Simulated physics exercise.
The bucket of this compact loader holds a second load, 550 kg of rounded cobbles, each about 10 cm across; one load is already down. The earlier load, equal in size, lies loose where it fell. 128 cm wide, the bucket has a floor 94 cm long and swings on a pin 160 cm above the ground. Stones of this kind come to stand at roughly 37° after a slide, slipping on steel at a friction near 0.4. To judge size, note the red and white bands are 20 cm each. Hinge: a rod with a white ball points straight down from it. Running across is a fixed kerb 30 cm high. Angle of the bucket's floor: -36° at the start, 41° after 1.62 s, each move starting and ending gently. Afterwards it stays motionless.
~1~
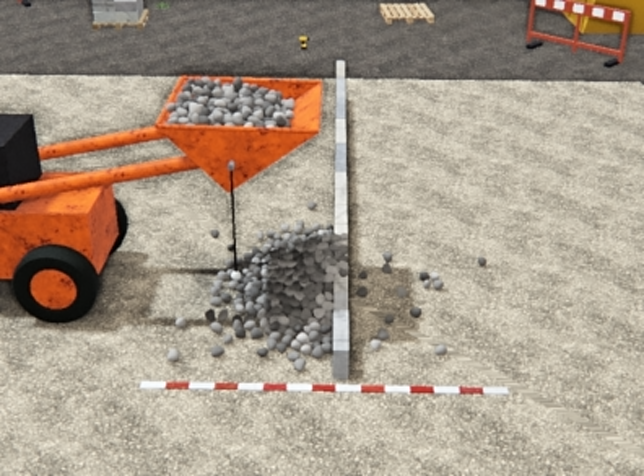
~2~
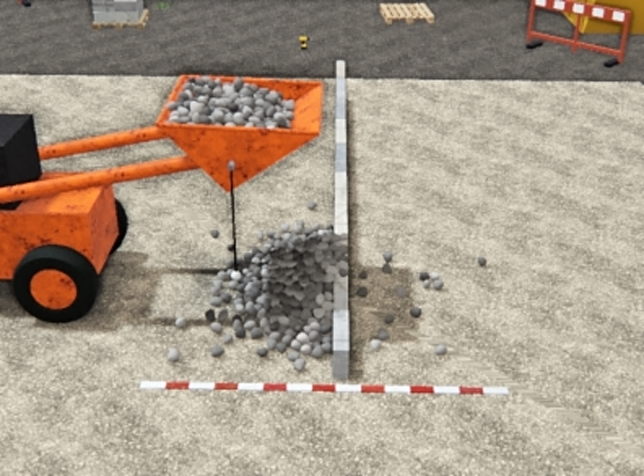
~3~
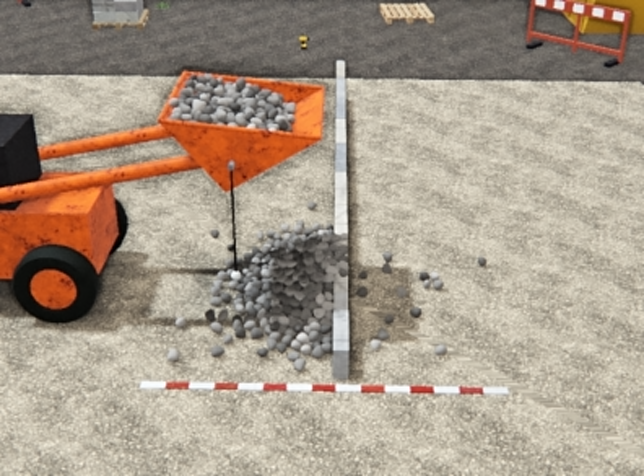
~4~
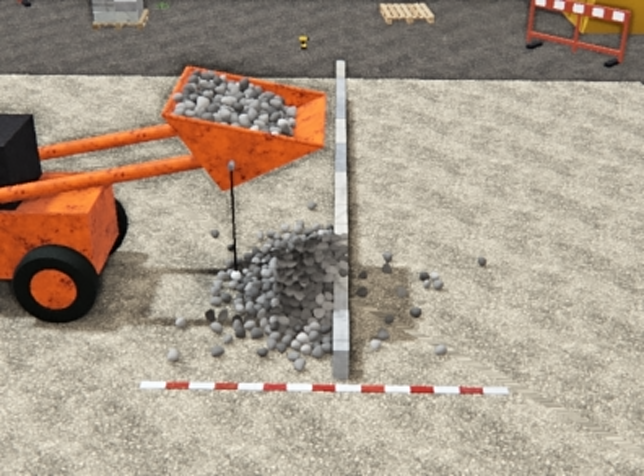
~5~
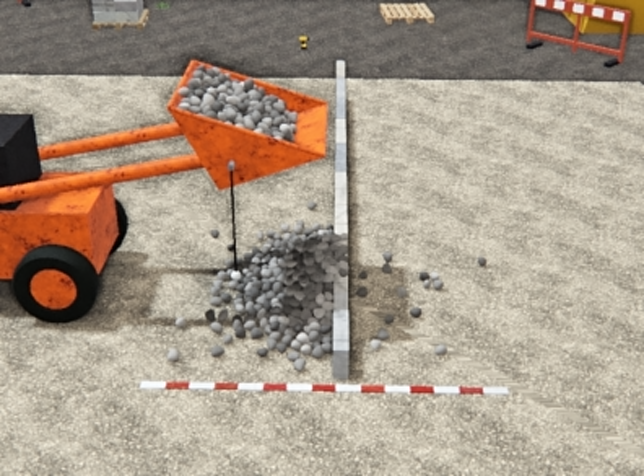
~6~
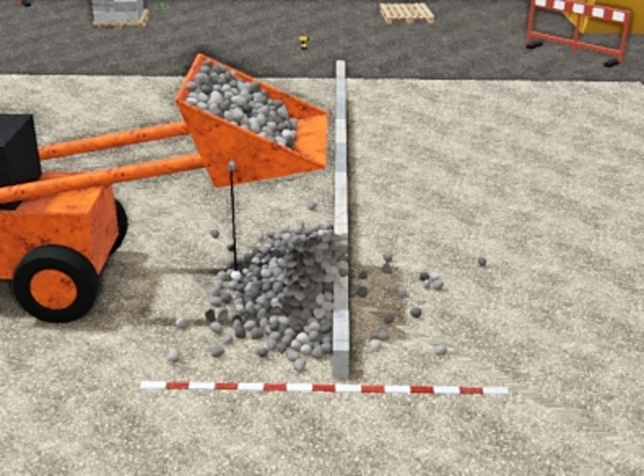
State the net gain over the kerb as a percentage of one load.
61 %.
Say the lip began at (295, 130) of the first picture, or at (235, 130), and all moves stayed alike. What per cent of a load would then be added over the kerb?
Roughly 30 and 0 percent, in that order.
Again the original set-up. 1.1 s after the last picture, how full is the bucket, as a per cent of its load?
30 % still inside.
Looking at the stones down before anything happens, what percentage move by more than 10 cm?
Near 5 per cent, I reckon.
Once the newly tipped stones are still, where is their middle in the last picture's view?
They settle centred around (375, 283).
Then, 0.6 s after the last picture the floor is at 29°; in per cent of one load, 95 in the bucket, 101 on this side of the kerb, 3 over the kerb; the foremost stones are at (434, 291).
Then, 1.1 s after the last picture the floor is at 41°; in per cent of one load, 30 in the bucket, 148 on this side of the kerb, 21 over the kerb; the foremost stones are at (434, 291).
Then, 1.5 s after the last picture the floor is at 41°; in per cent of one load, 2 in the bucket, 151 on this side of the kerb, 47 over the kerb; the foremost stones are at (465, 291).
Then, 4.3 s after the last picture the floor is at 41°; in per cent of one load, 0 in the bucket, 135 on this side of the kerb, 65 over the kerb; the foremost stones are at (545, 310). Net gain over the kerb, 61.
